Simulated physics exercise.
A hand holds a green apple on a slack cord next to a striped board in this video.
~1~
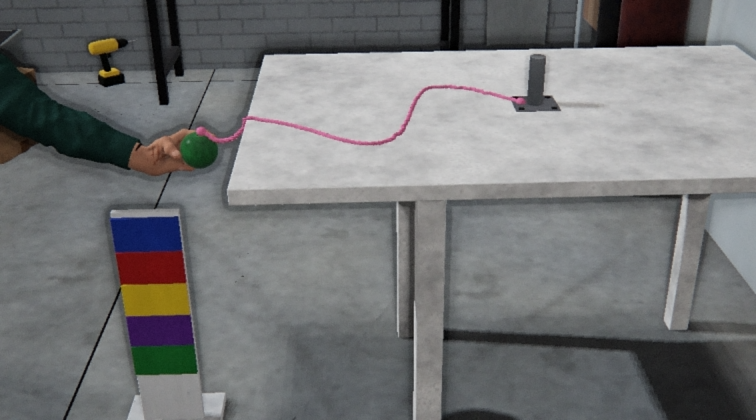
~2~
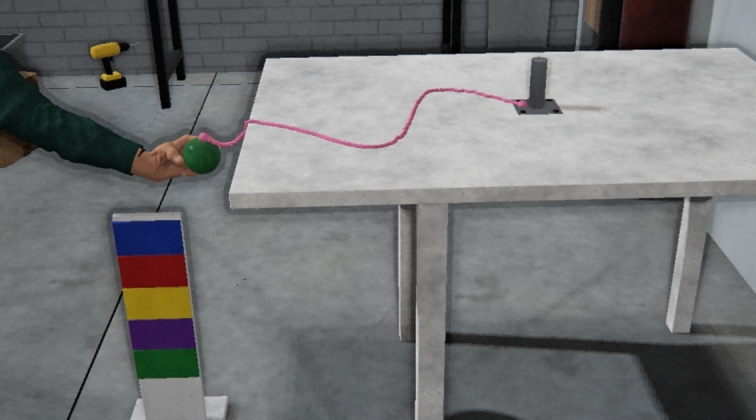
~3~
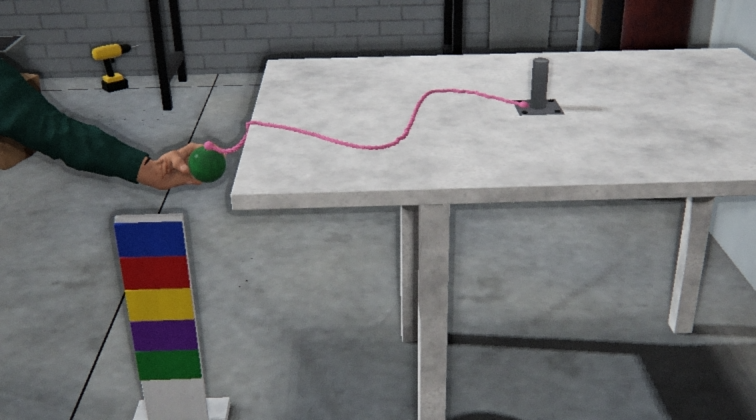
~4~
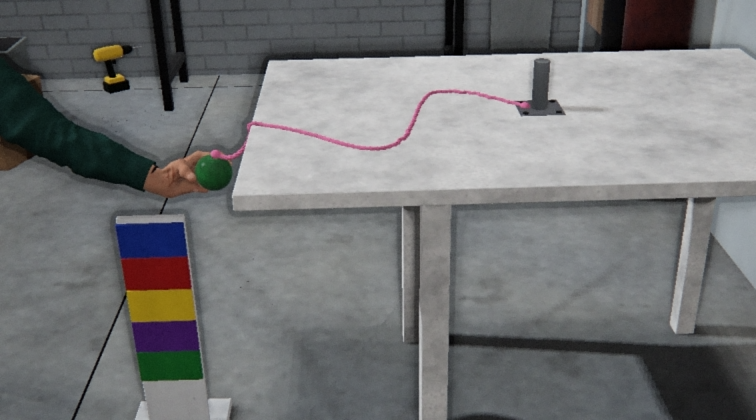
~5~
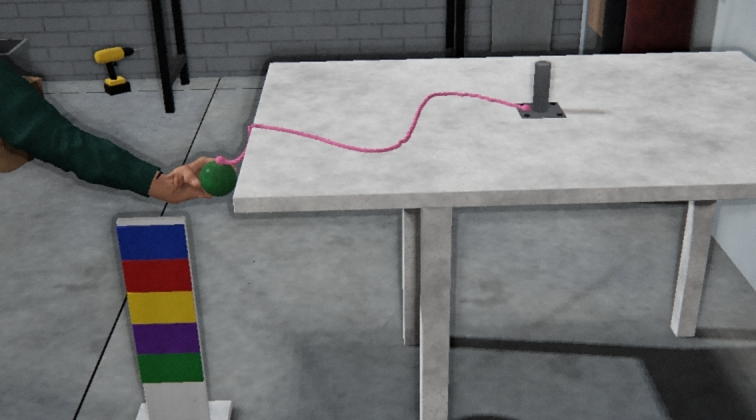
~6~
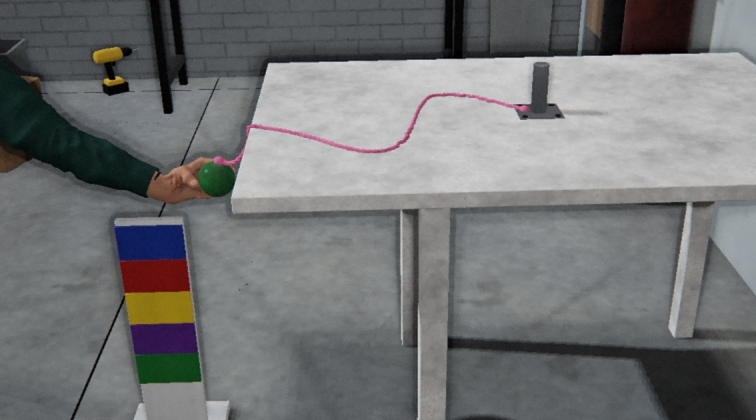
A hand held a green apple tied to a pink cord that curved across a pale table to a metal post, then lowered it slightly rightward, above and beside an upright board with coloured bands.
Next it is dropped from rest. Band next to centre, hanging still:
Purple.
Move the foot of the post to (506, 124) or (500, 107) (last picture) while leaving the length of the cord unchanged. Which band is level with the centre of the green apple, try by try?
Result per try, in order: Green / green.
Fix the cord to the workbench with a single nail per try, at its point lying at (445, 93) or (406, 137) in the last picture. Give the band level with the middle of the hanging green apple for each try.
Results, in sequence: Yellow / blue.
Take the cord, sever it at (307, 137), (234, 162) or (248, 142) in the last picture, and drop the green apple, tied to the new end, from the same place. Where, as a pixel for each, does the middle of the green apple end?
Approximate pixels, cut by cut: (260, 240); (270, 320); (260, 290).
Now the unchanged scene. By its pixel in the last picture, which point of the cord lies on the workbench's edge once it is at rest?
Location: About (389, 150).
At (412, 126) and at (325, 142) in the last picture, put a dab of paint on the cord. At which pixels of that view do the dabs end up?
End positions: About (318, 118) and about (257, 189).
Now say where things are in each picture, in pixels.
The first frame shows green apple (199, 150); blue (146, 236); red (151, 269); yellow (156, 301); purple (160, 332); green (164, 361).
The second frame shows green apple (202, 155); cord through (486, 96) (423, 96) (408, 126) (355, 146) (282, 127).
The third frame shows green apple (207, 164).
The fourth frame shows green apple (214, 172); cord through (489, 98) (426, 98) (411, 127) (358, 148) (285, 129).
The fifth frame shows green apple (218, 178).
The sixth frame shows green apple (217, 179); cord through (488, 101) (425, 101) (410, 130) (357, 150) (285, 131).
Soon after, apple near (291, 321); level with purple.
Then, apple near (255, 326); level with purple.
At rest, apple near (271, 326); level with purple. The cord holds its middle at purple.
